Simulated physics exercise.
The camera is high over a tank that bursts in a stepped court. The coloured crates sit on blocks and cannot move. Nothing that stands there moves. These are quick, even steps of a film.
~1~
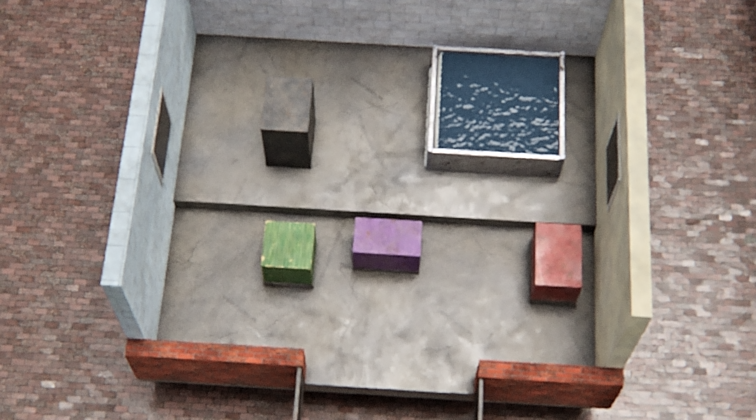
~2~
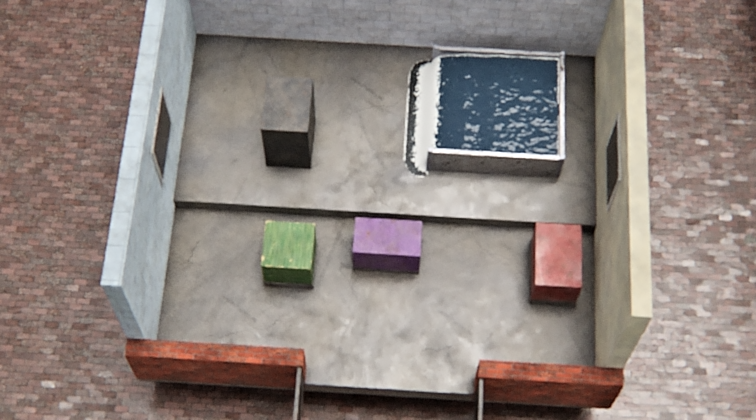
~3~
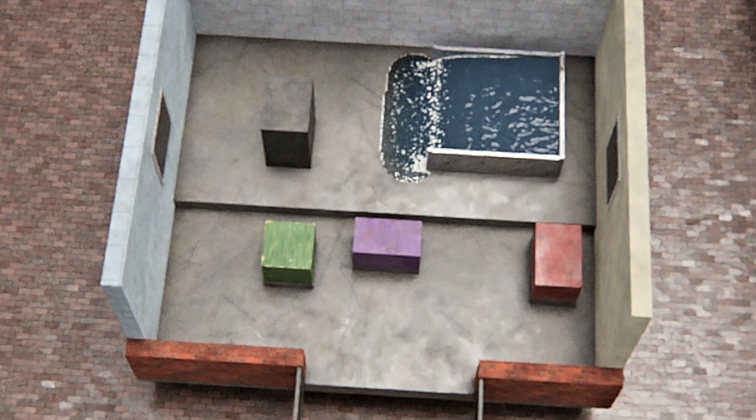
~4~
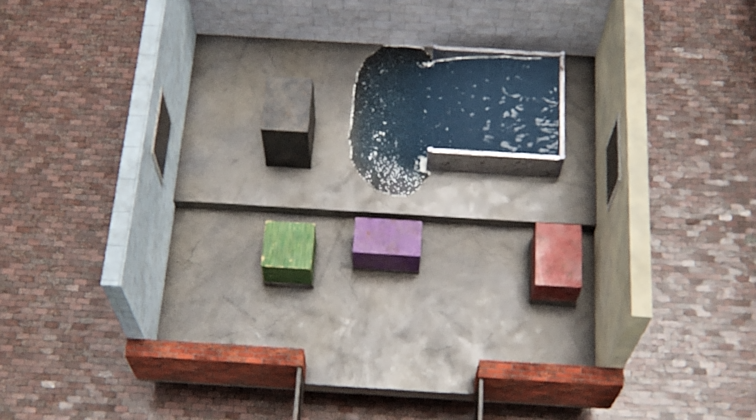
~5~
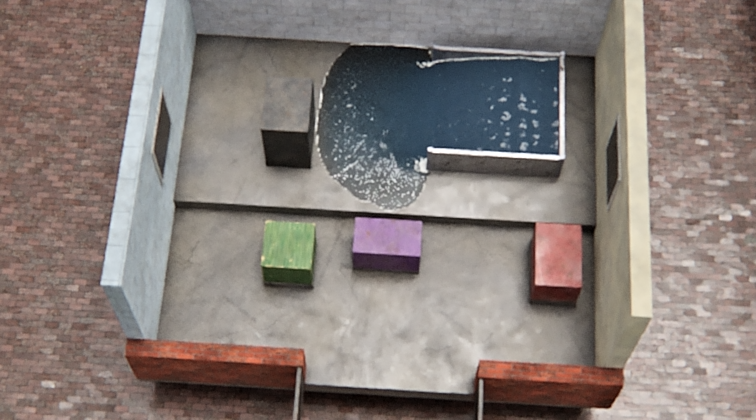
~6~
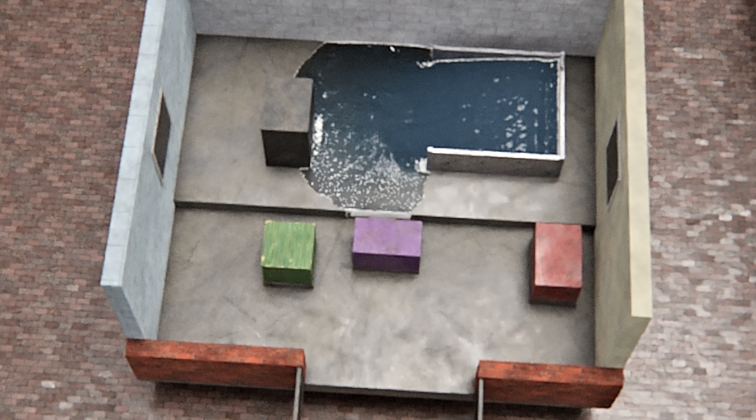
Water burst out of the left side of a raised tank and spread left and forward across the gray floor, reaching the dark block and then the step edge behind the purple block.
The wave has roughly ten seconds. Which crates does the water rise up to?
In the end: The red crate keeps dry; the purple crate is soaked; the green crate is soaked.
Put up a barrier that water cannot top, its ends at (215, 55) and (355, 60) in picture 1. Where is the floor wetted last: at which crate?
It is the one in red.
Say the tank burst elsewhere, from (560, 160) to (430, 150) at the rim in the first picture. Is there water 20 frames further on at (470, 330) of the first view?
Answer: Under water.
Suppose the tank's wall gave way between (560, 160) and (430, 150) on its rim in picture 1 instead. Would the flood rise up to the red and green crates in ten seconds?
My reading: The red crate is wetted; the green crate escapes it.
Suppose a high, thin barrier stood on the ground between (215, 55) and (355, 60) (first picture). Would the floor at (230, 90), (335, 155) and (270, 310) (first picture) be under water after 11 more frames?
In turn: Awash, flooded, free of water.
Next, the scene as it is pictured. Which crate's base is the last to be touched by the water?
It is the red-painted one.
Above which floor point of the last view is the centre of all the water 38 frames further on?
Around (305, 202).
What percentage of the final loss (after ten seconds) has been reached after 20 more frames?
About 5 per cent.
A moment on, water covers 30 % of the floor; the red crate not reached, the purple crate water round its plinth, the green crate water round its plinth.
Next, water covers 40 % of the floor; the red crate not reached, the purple crate water round its plinth, the green crate water round its plinth.
Then, water covers 55 % of the floor; the red crate not reached, the purple crate water round its plinth, the green crate water round its plinth.
Later, water covers 70 % of the floor; the red crate water round its plinth, the purple crate water round its plinth, the green crate water round its plinth.
In the end, water covers 90 % of the floor; the red crate stayed above the water, the purple crate was topped, the green crate was topped.
